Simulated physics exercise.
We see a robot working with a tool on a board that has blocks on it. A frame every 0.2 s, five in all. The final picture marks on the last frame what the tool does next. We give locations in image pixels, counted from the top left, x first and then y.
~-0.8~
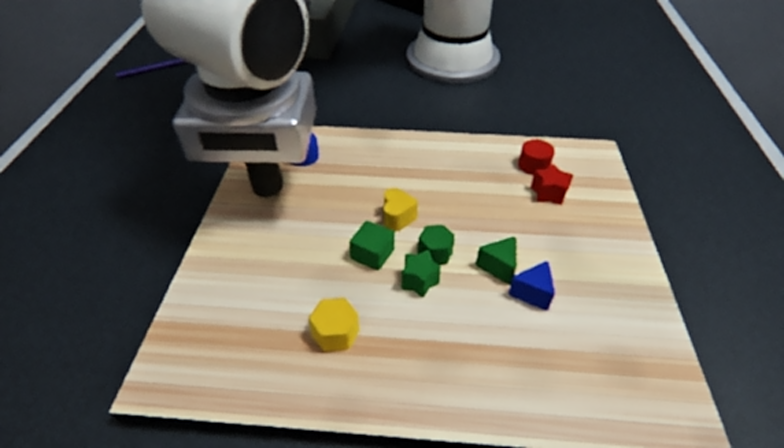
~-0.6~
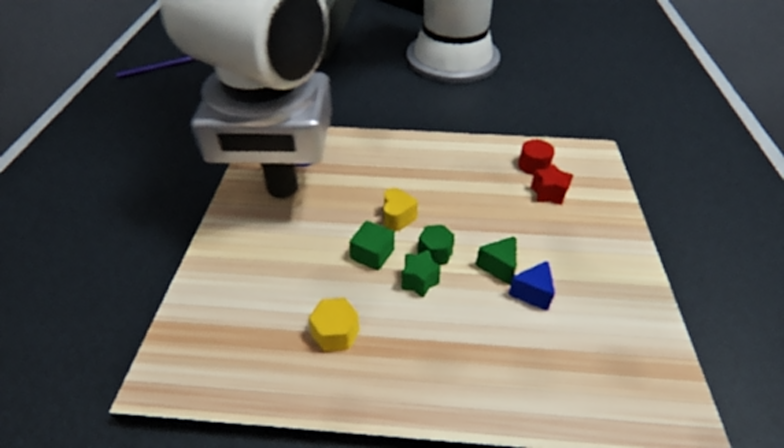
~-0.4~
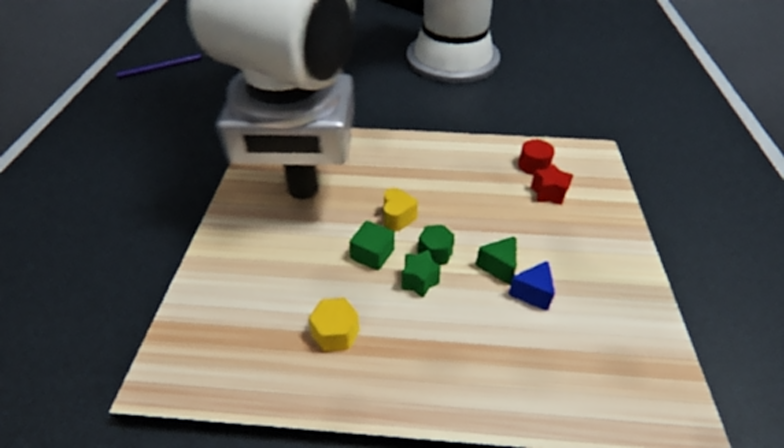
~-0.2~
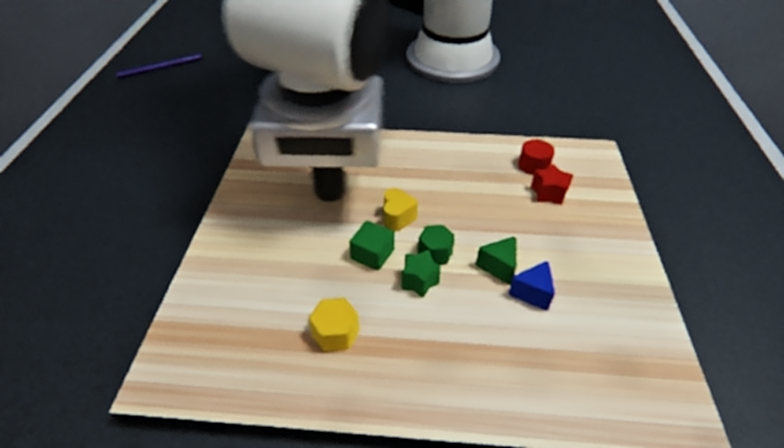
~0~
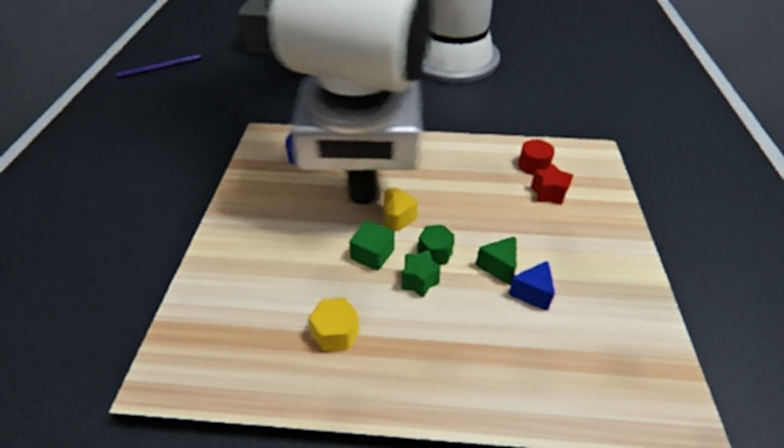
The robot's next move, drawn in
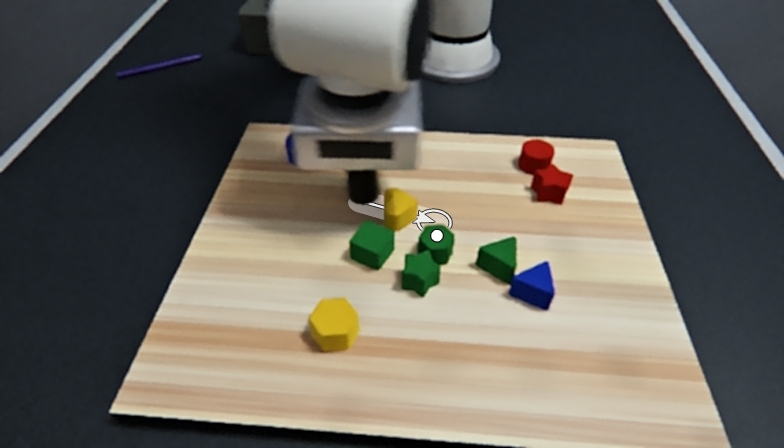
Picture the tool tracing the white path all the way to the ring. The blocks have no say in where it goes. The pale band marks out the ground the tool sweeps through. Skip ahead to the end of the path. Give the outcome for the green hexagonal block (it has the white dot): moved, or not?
Shifted.
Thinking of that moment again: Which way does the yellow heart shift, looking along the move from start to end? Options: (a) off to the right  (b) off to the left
Correct choice: A.
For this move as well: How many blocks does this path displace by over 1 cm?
The way I see it, the answer is two.
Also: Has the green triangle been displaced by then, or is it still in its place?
The block you're asking about stays where it is.
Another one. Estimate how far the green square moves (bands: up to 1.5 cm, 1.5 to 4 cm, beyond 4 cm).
The green square moves under 1.5 cm.
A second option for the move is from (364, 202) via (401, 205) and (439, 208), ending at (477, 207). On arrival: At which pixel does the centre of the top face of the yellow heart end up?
It comes to (424, 210).
Path on the board, straight from (364, 202) to (434, 222); the dot is on the green hexagonal block.
The first path, step by step. Halfway along, tool (399, 205); yellow heart (418, 213), turned 35° clockwise.
At the end, tool (435, 215); green square in place; yellow heart (447, 225), turned 70° clockwise; green hexagonal block (447, 251), turned 30° clockwise; green triangle in place.
